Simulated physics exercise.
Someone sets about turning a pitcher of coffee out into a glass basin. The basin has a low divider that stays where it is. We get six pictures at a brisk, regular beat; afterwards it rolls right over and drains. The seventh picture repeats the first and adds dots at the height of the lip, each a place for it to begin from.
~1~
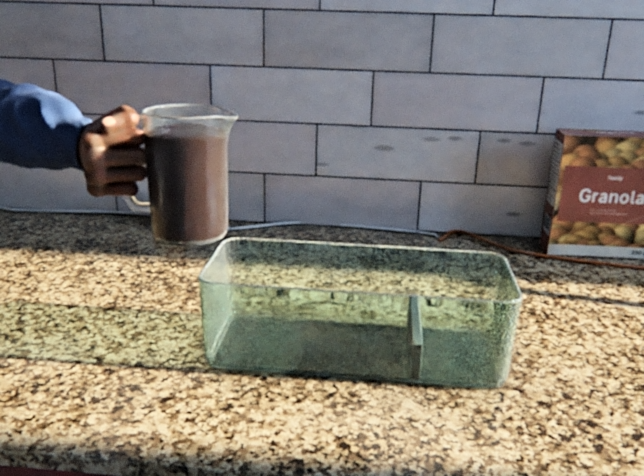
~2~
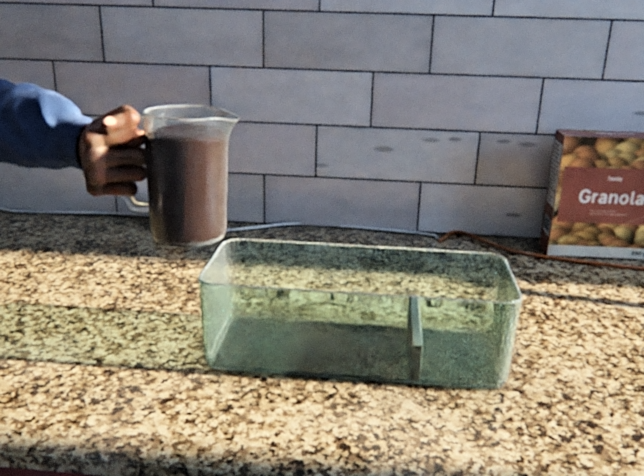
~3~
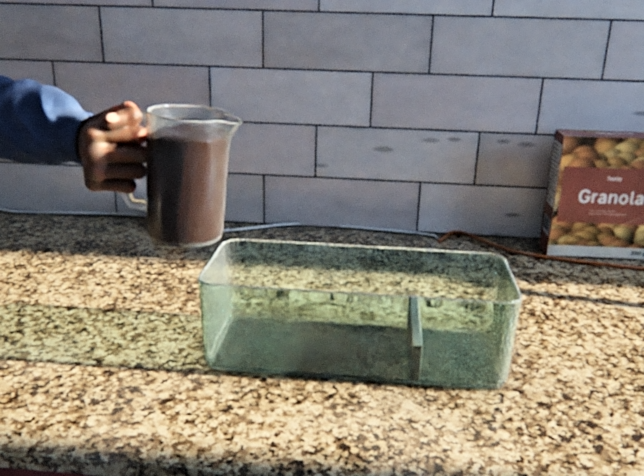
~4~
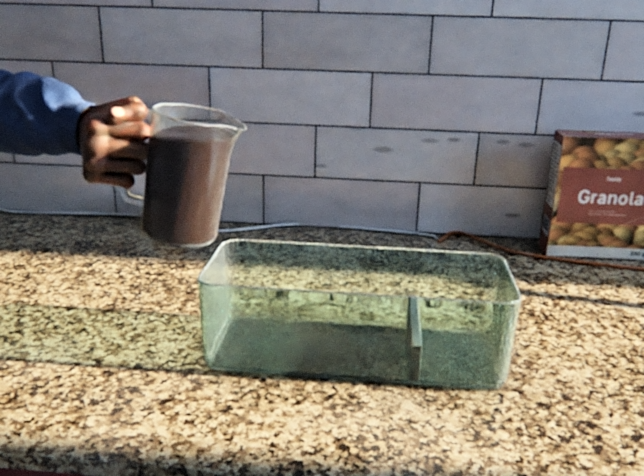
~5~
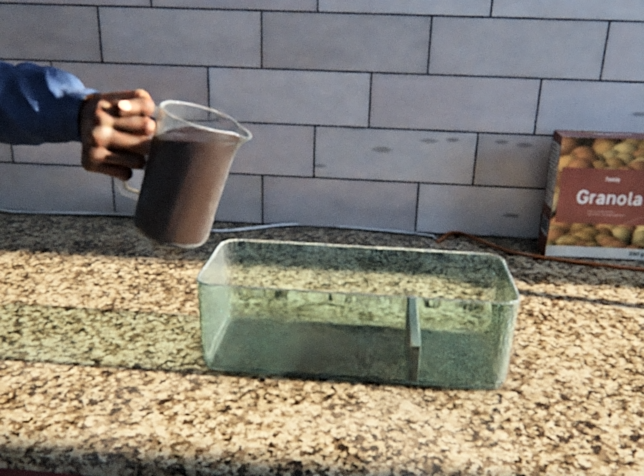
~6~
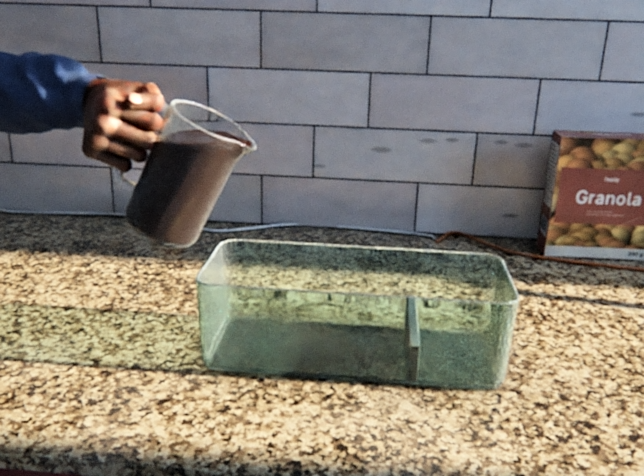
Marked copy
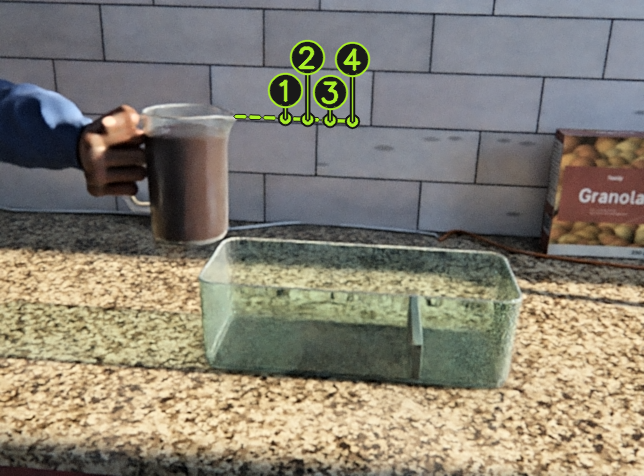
Hand holding a glass pitcher of dark brown liquid, gradually tilting it rightward above a clear divided basin on a speckled countertop.
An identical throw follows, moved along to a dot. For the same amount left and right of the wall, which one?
4 beats the others.
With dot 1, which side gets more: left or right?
The left one.
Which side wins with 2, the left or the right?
The left one.
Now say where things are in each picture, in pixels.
In the first frame, upright, lip at (236, 116); basin from (206, 362) to (506, 384); top of the wall at (416, 316); nothing has left yet.
In the second frame, upright, lip at (237, 118); nothing has left yet.
In the third frame, tipped about 5°, lip at (240, 122); nothing has left yet.
In the fourth frame, tipped about 10°, lip at (245, 128); nothing has left yet.
In the fifth frame, tipped about 17°, lip at (250, 136); nothing has left yet.
In the sixth frame, tipped about 26°, lip at (255, 148); nothing has left yet.
On the marked copy, 1 at (285, 118); 2 at (307, 119); 3 at (330, 120); 4 at (352, 121).
With 1, about 96 % ends left of the wall and 3 % right of it.
With 2, about 94 % ends left of the wall and 4 % right of it.
With 3, about 94 % ends left of the wall and 5 % right of it.
With 4, about 46 % ends left of the wall and 54 % right of it.
